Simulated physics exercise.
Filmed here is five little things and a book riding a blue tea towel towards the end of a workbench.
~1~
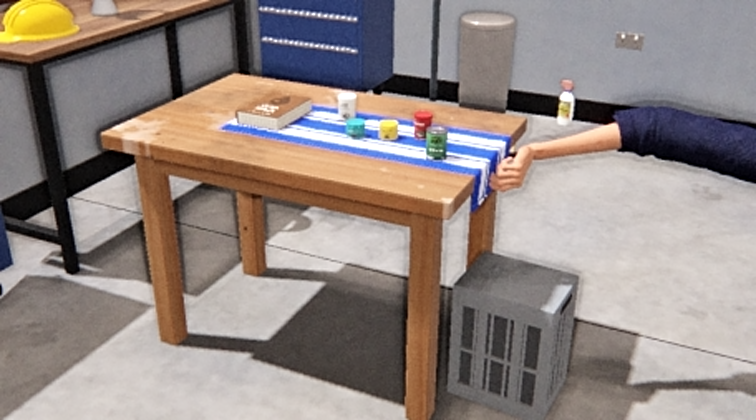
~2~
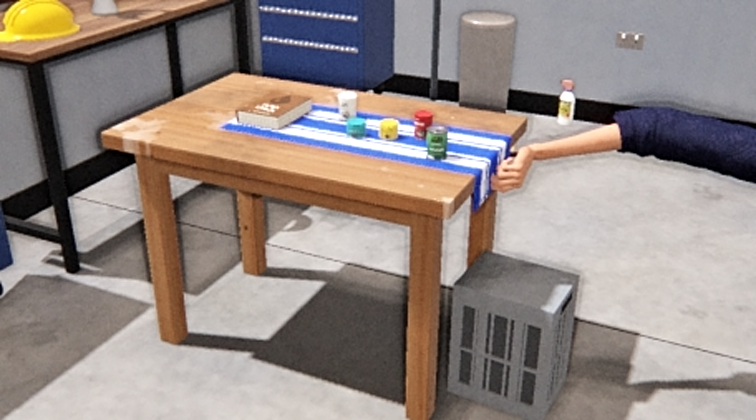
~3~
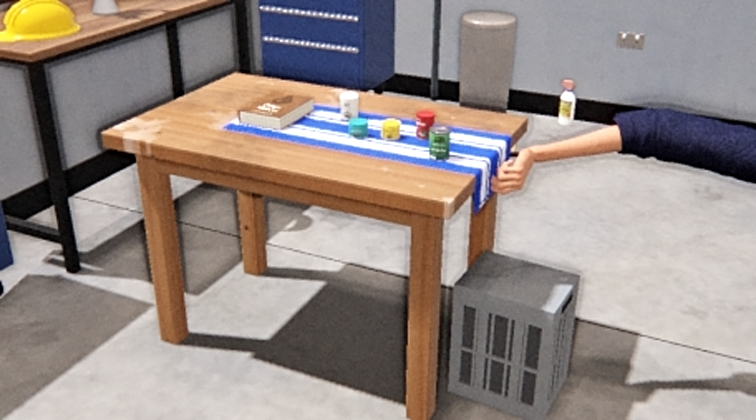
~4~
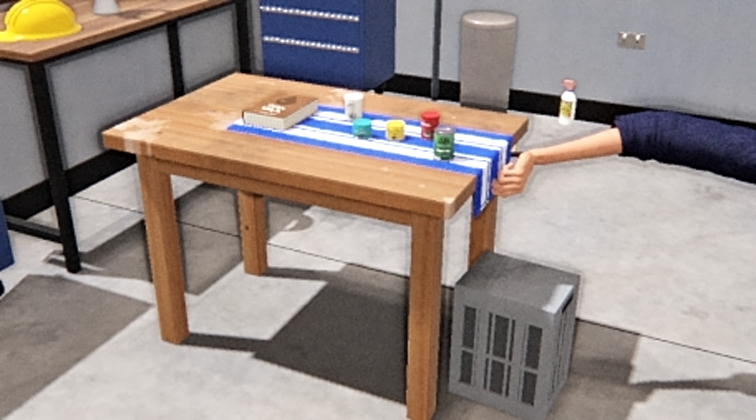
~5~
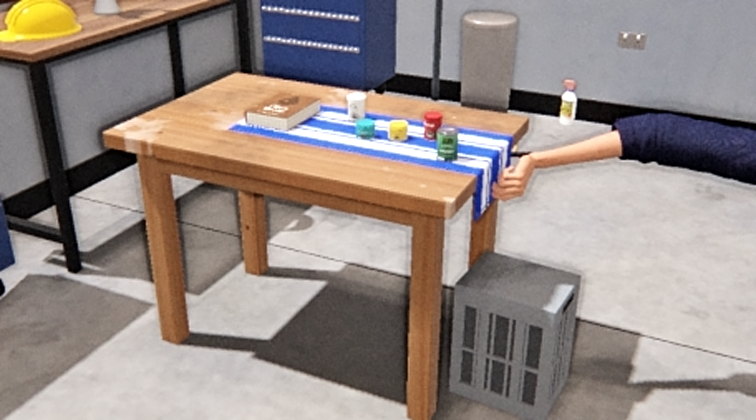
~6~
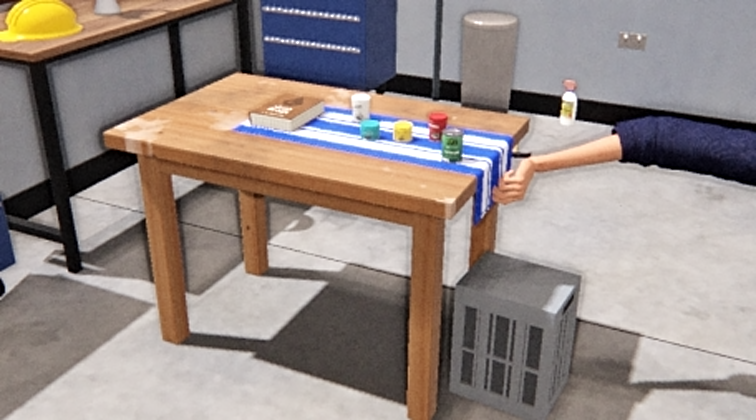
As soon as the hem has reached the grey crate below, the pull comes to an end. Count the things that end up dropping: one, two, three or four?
The number that drops will be two.
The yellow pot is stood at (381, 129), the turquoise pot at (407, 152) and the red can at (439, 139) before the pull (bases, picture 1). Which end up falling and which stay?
Well, the yellow pot is safe, the turquoise pot is dislodged, and the red can is dislodged.
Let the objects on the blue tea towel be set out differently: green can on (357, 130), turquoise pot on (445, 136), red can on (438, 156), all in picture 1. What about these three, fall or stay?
Green can: Stays. Turquoise pot: Goes. Red can: Goes.
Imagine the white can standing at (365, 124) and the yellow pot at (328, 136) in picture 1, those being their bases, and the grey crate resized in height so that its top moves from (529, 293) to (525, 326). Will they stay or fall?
The white can ends up still on top and the yellow pot ends up still on top.
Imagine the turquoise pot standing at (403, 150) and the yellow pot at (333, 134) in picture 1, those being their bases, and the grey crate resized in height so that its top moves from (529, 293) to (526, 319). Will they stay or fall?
So the turquoise pot leaves, and the yellow pot stays there.
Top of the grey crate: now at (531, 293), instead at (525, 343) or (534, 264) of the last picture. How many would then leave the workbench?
That would be 4 and 1.
Soon after, hem near (491, 258); green can gone.
Then, hem on the crate; green can and red can gone.
At rest, hem on the crate; green can and red can gone. It carries off two.
